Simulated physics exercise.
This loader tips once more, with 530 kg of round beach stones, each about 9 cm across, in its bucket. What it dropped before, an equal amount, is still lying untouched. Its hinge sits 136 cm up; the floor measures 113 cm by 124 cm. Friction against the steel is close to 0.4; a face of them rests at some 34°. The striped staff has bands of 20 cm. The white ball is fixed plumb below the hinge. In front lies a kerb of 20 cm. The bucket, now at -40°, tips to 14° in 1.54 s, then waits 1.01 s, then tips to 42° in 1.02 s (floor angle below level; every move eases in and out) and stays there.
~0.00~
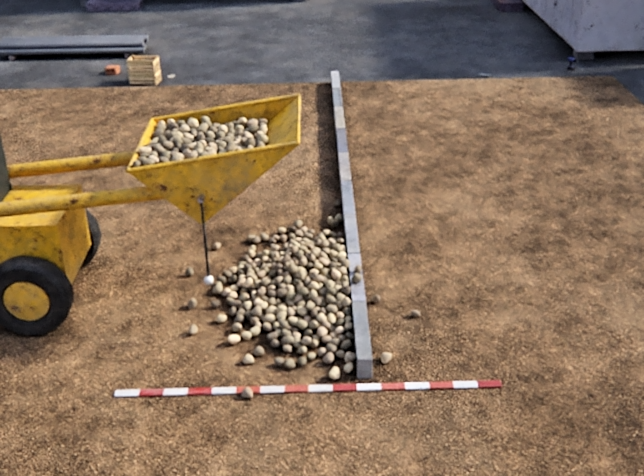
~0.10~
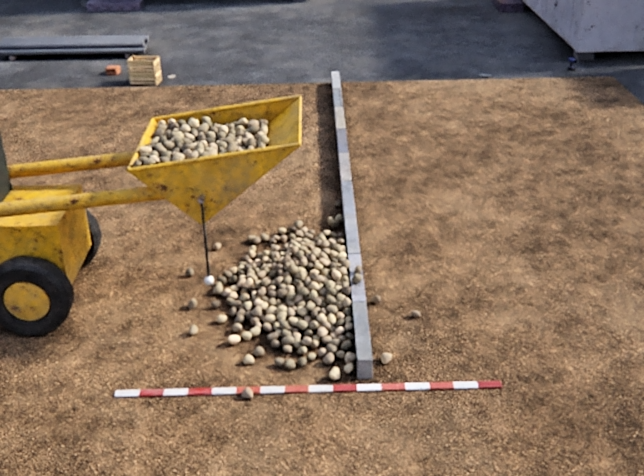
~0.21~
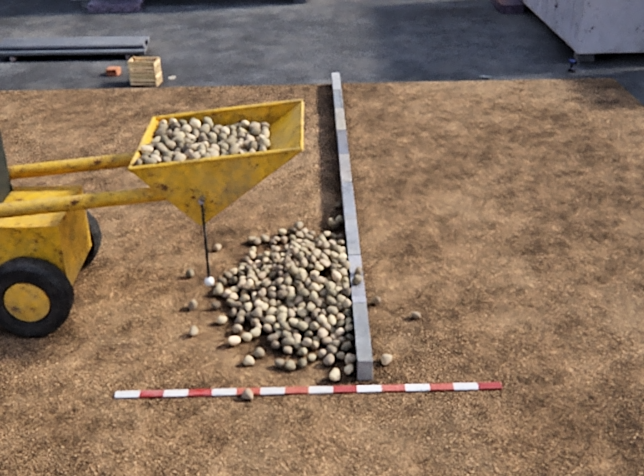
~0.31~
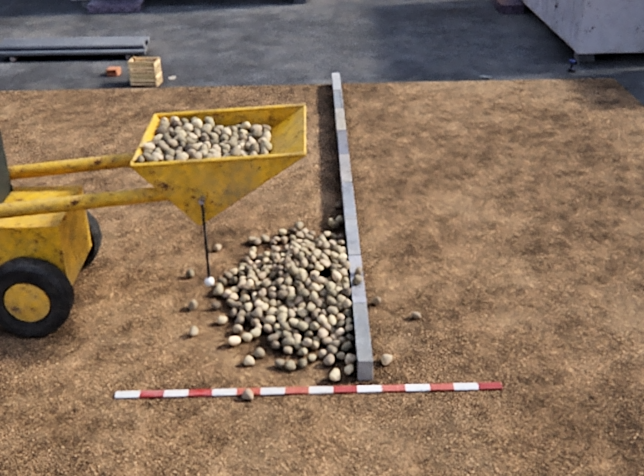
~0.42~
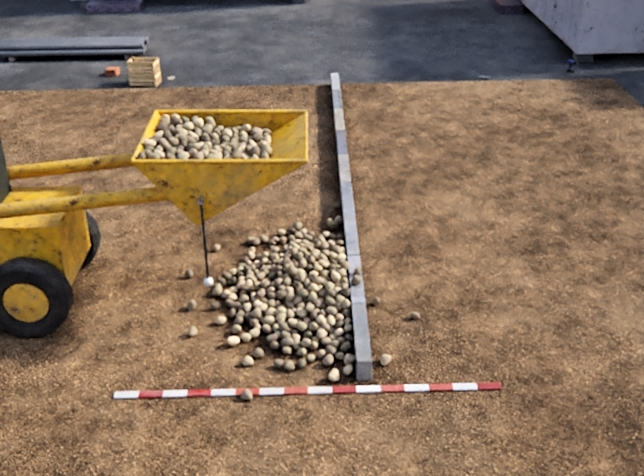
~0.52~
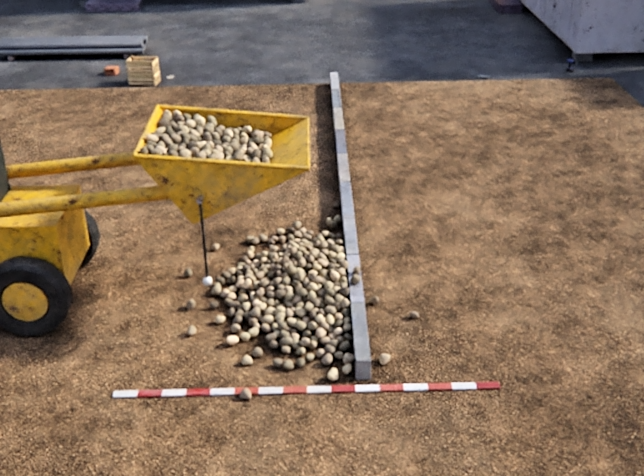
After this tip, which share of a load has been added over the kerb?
About 32 per cent.
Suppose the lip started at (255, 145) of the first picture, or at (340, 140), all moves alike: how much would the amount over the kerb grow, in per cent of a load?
First some 5, then 75 per cent.
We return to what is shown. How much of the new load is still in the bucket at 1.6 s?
Roughly 100 per cent is still inside.
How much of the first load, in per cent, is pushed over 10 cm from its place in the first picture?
About 5 per cent.
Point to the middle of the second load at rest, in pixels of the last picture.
Their middle is at about (334, 275).
After 1.2 s the floor is at 6°; in per cent of one load, 100 in the bucket, 99 on this side of the kerb, 1 over the kerb; the foremost stones are at (363, 286).
After 1.6 s the floor is at 14°; in per cent of one load, 98 in the bucket, 101 on this side of the kerb, 1 over the kerb; the foremost stones are at (363, 286).
After 4.0 s the floor is at 42°; in per cent of one load, 0 in the bucket, 168 on this side of the kerb, 32 over the kerb; the foremost stones are at (479, 296).
After 6.9 s the floor is at 42°; in per cent of one load, 0 in the bucket, 167 on this side of the kerb, 33 over the kerb; the foremost stones are at (479, 296). Net gain over the kerb, 32.
